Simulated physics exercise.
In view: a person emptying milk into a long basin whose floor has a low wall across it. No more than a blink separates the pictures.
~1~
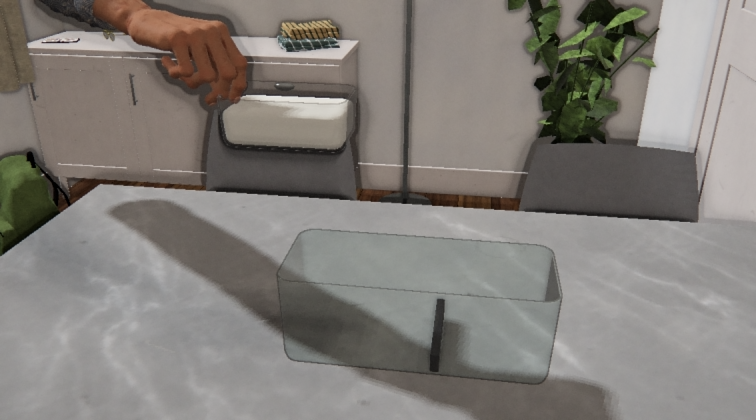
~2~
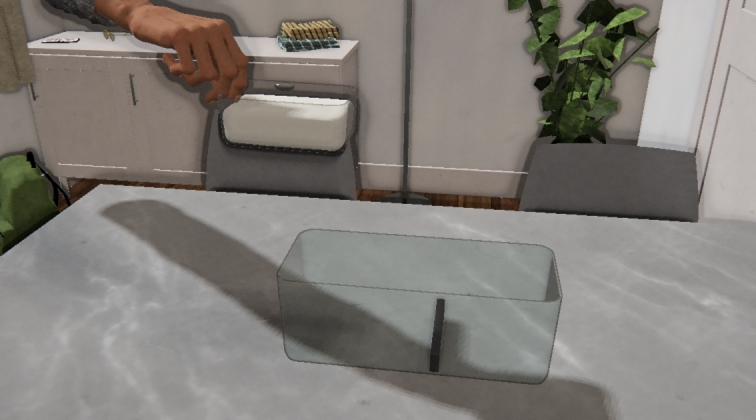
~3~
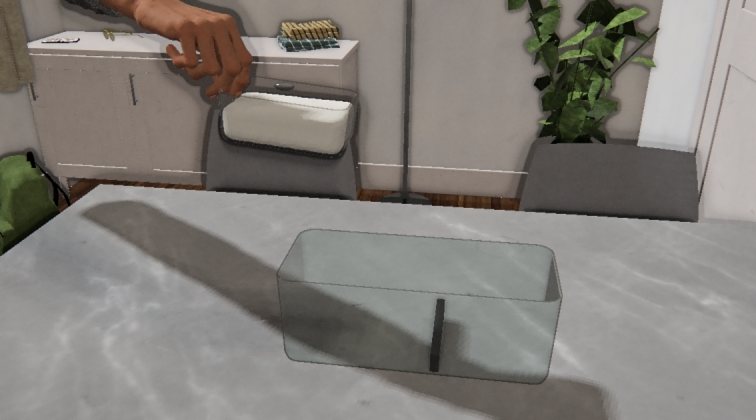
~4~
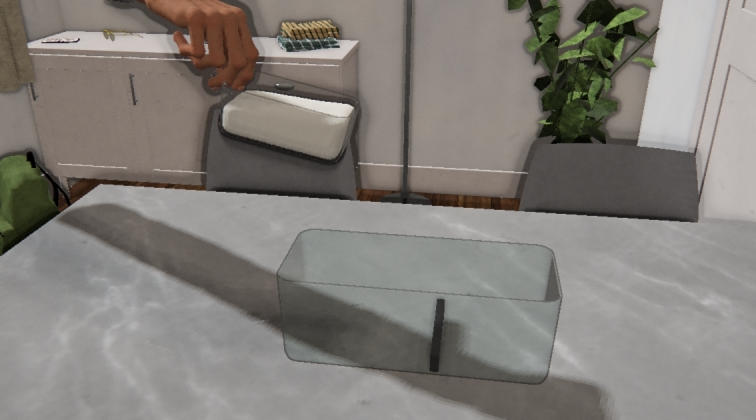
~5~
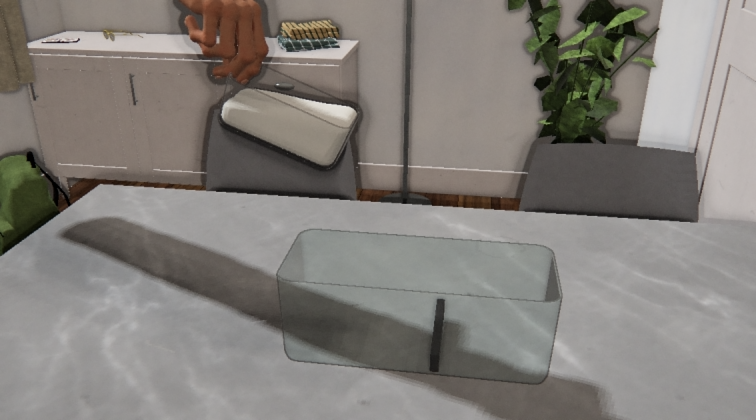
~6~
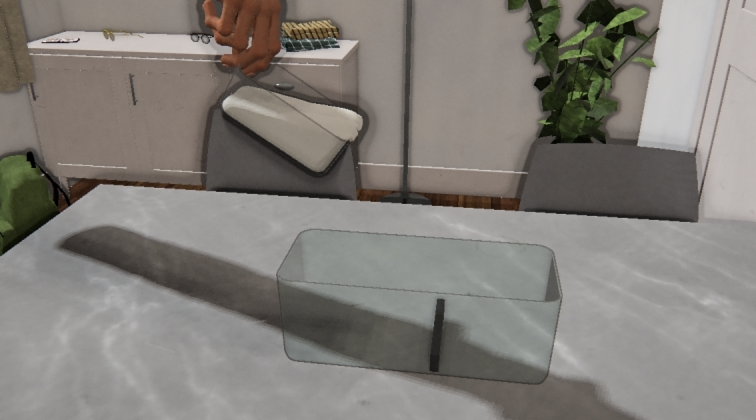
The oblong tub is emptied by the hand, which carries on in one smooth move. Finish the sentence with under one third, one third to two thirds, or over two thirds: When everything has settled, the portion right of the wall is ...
When everything has settled, the portion right of the wall is under one third.
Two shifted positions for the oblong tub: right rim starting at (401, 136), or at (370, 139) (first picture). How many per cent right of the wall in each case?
Estimate, first then second: 50 per cent and 20 per cent.
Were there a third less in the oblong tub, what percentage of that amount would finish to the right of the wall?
Near 15 %.
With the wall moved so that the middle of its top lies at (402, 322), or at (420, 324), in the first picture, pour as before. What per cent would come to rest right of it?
It works out to around 55 per cent for the first and around 25 per cent for the second.
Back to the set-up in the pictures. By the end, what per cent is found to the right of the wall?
Close to 15 in a hundred.
A moment on, the oblong tub is tipped on its side and 9 per cent is still to pour, 31 is left of the wall and 0 right of it.
Next, the oblong tub is tipped right over and 1 per cent is still to pour, 80 is left of the wall and 9 right of it.
Then the oblong tub is tipped right over and 0 per cent is still to pour, 77 is left of the wall and 17 right of it.
Later the oblong tub is tipped right over and 0 per cent is still to pour, 77 is left of the wall and 17 right of it.
At rest 77 per cent lies left of the wall, 18 right of it and 5 outside.
